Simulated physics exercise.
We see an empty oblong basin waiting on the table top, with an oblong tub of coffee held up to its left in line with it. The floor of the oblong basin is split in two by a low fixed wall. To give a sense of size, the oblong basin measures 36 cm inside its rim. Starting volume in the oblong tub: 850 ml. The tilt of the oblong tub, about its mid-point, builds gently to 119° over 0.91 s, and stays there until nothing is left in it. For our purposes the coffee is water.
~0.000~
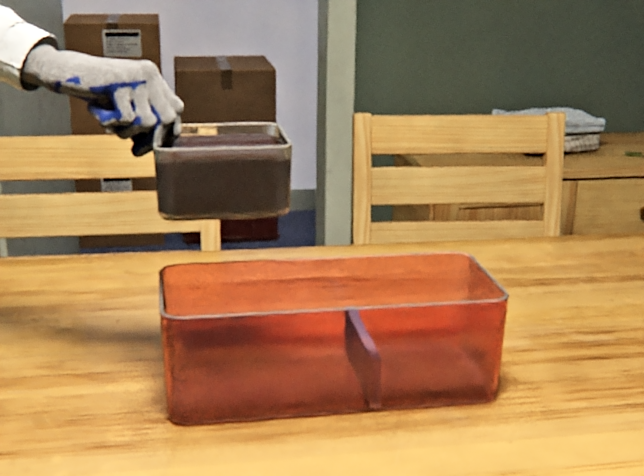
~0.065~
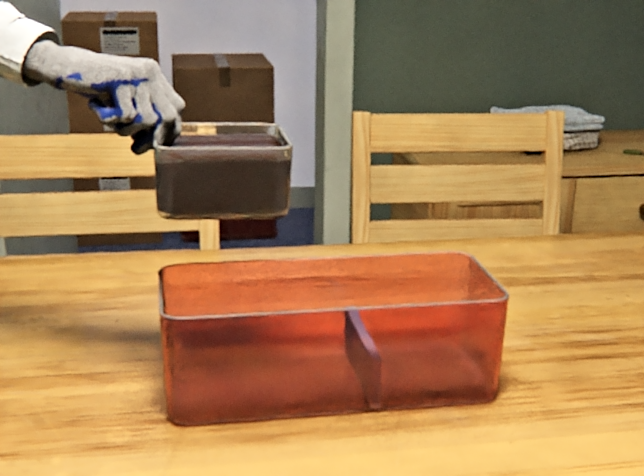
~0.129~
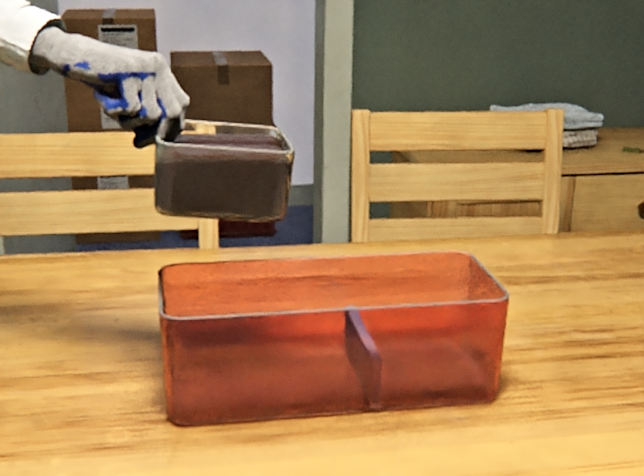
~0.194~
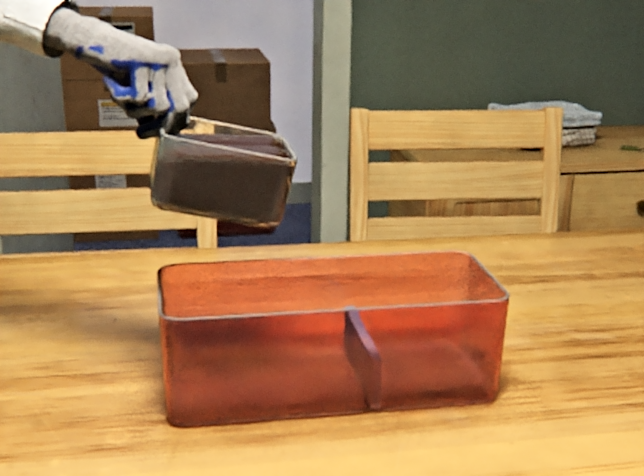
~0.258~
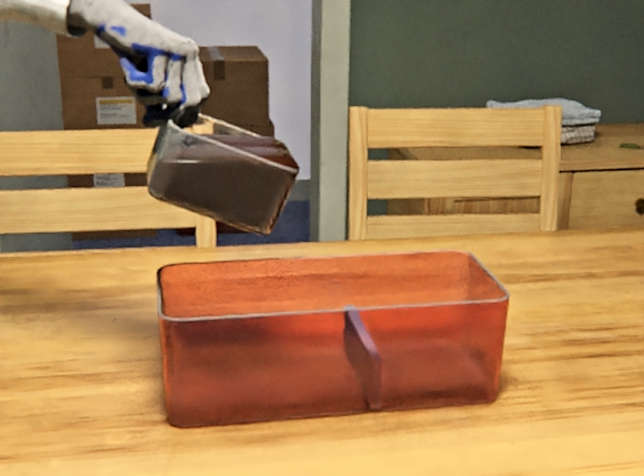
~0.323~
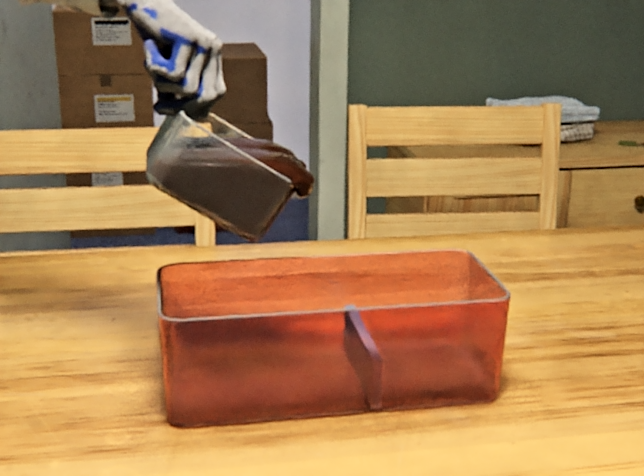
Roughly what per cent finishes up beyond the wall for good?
Roughly 20 per cent.
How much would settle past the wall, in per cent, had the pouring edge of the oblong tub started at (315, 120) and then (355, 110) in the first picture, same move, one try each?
First 60, then 80 per cent.
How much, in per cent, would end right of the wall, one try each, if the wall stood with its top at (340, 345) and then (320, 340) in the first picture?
Respectively close to 55 and 70 %.
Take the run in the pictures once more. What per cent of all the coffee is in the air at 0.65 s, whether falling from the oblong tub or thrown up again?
Around 30 in a hundred.
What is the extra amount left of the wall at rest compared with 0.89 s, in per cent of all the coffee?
That works out to roughly 4 per cent of the whole.
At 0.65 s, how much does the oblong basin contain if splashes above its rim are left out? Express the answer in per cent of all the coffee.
At that time the basin holds about 52 per cent of the liquid.
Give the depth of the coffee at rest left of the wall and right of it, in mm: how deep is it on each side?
Depths: Left near 20 mm, right near 8 mm.
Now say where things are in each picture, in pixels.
It leans 0°; its right rim is at (285, 136); the coffee meets the walls at (157, 147) and (282, 144); the oblong basin's rim runs from (161, 292) to (488, 275); the wall's top is at (362, 332), in the first frame.
It leans 2°; its right rim is at (285, 137); the coffee meets the walls at (157, 147) and (282, 144), in the second frame.
It leans 6°; its right rim is at (287, 142); the coffee meets the walls at (158, 146) and (284, 146), in the third frame.
It leans 13°; its right rim is at (289, 150); the coffee meets the walls at (159, 146) and (287, 147), in the fourth frame.
It leans 22°; its right rim is at (291, 161); the coffee meets the walls at (157, 148) and (283, 151); 2 per cent is over the edge, in the fifth frame.
It leans 33°; its right rim is at (291, 174); the coffee meets the walls at (155, 148) and (283, 160); 8 per cent is over the edge, in the sixth frame.
By 0.65 s the tilt is 96° and 17 per cent is still to pour, 33 is left of the wall and 18 right of it.
By 0.89 s the tilt is 119° and 1 per cent is still to pour, 69 is left of the wall and 20 right of it.
By 1.14 s the tilt is 119° and 0 per cent is still to pour, 73 is left of the wall and 20 right of it.
By 1.41 s the tilt is 119° and 0 per cent is still to pour, 73 is left of the wall and 20 right of it.
At rest 73 per cent lies left of the wall, 20 right of it and 7 outside.
